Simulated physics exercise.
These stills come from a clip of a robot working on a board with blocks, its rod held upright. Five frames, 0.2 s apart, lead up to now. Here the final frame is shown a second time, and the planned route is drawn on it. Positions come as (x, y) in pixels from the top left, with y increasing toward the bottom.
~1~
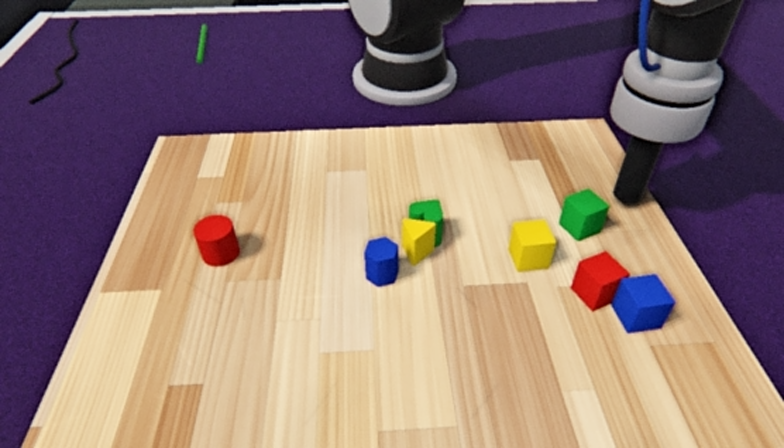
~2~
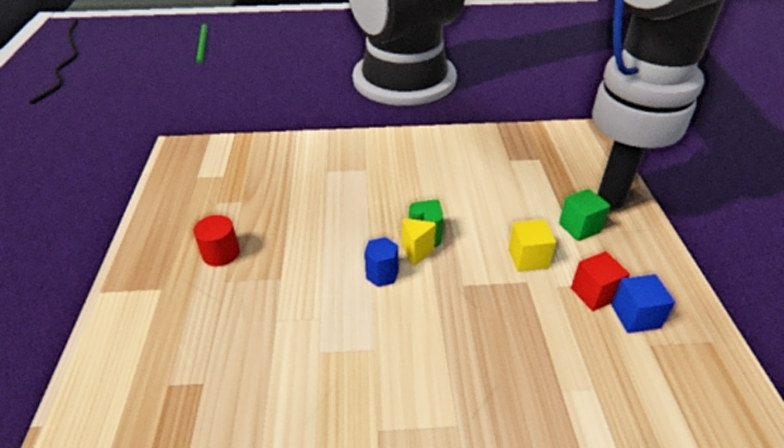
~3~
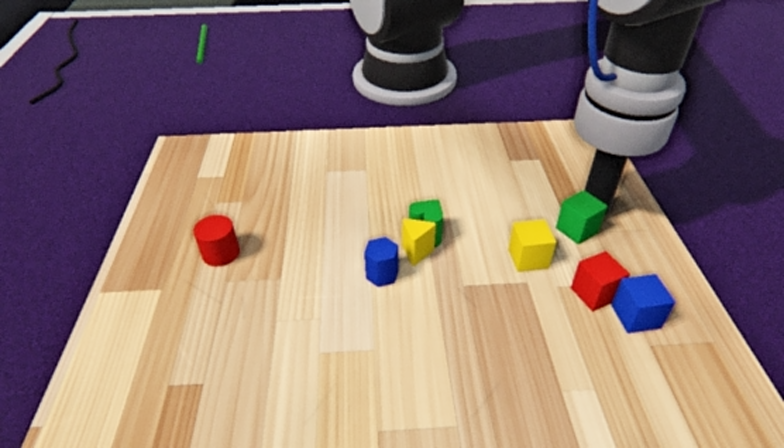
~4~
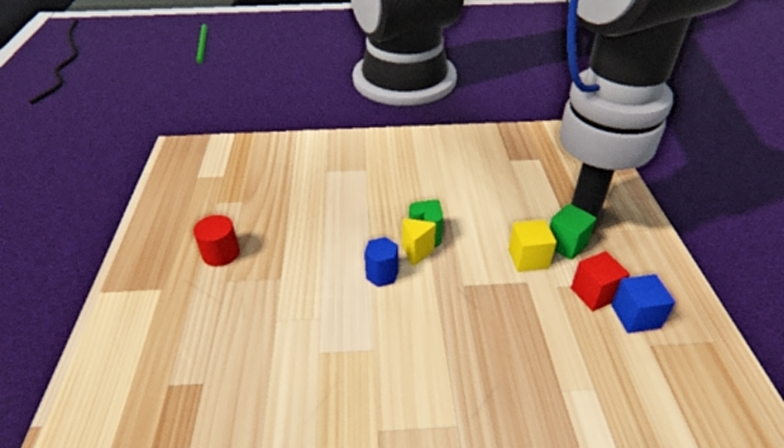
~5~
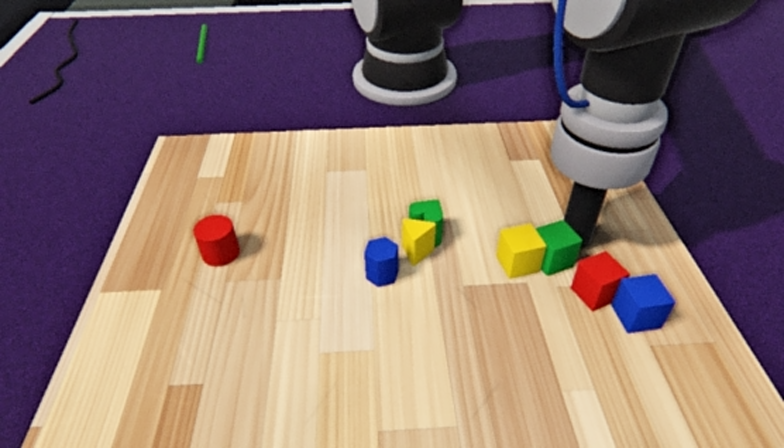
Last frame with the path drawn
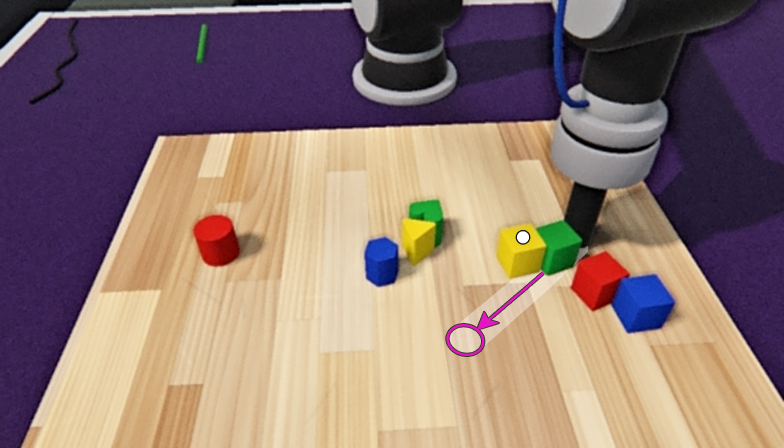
The video shows a robot arm above a wooden board of colored blocks, moving its black rod left and toward the viewer, pushing a green cube against a yellow cube and then nudging both slightly while the other blocks stay still.
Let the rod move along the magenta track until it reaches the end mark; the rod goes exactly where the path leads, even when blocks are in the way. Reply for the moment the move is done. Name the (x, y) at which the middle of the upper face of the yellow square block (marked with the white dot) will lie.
The answer is (438, 256).
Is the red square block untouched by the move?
Yes
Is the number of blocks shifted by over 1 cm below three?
Yes, that is what happens.
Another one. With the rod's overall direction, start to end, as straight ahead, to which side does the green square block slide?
Picture yourself facing from the start of the path to its end: The green square block moves off to your right.
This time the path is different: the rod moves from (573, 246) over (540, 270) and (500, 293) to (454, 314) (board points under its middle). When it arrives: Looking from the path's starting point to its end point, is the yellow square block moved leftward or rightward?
The shift goes right.
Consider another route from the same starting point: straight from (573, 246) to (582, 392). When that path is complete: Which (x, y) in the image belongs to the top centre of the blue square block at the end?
Most likely (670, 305).
Drawn move, from (573, 246) to (465, 340); the dot is on the yellow square block.
On the path given first. One third of the way, rod at (543, 268); yellow square block at (478, 253), turned 15° clockwise; green square block at (515, 260), turned 25° clockwise.
Two thirds of the way, rod at (507, 298); yellow square block at (443, 257), turned 55° clockwise; green square block at (468, 279), turned 60° clockwise.
At the end, rod at (466, 332); yellow square block at (438, 256), turned 80° clockwise; green square block at (437, 290), turned 130° clockwise; red square block still.
